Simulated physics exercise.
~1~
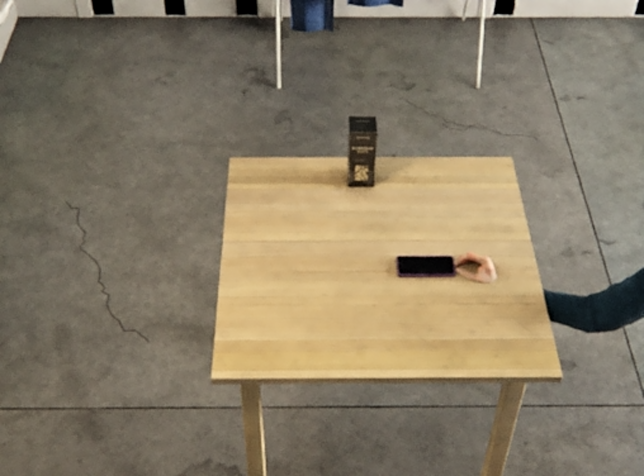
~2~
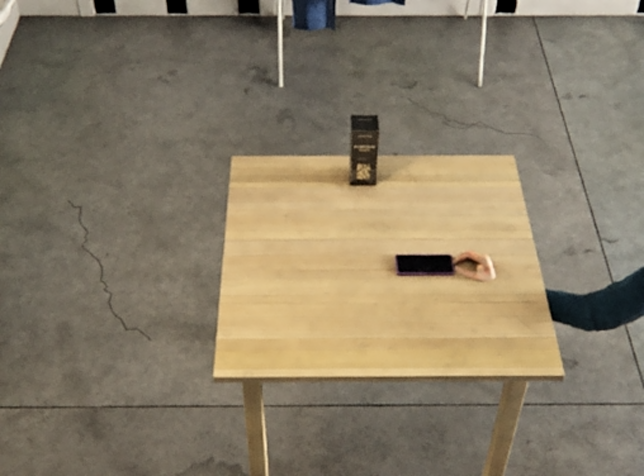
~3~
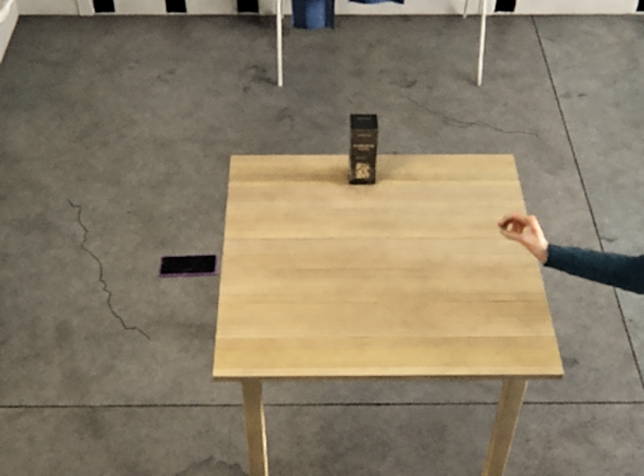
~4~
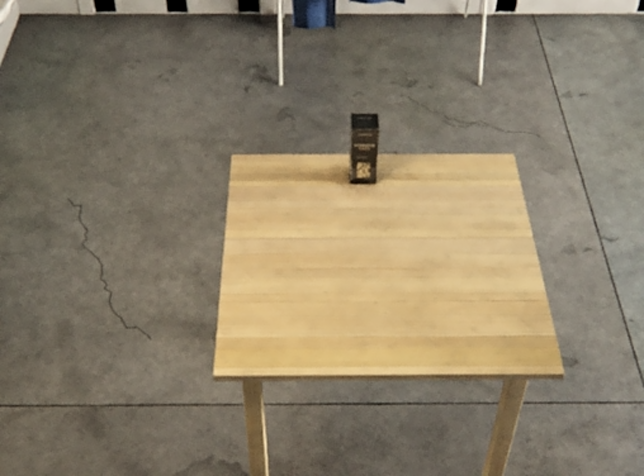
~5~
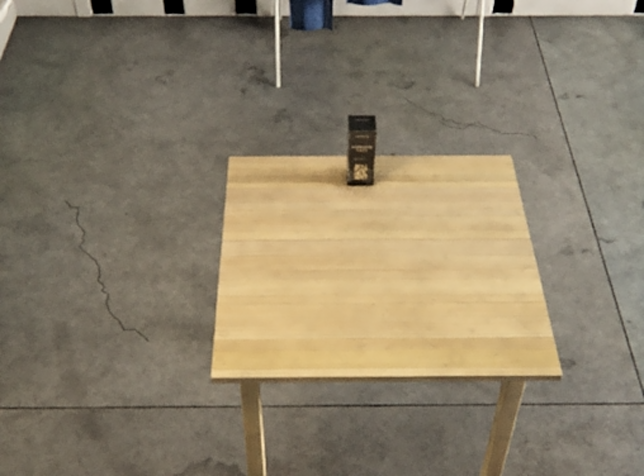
In the video, a hand pushes a purple phone leftward across a wooden table, and it slides off the left edge as the hand draws back. The phone drops out of sight, leaving only the black carton standing in place on the table.
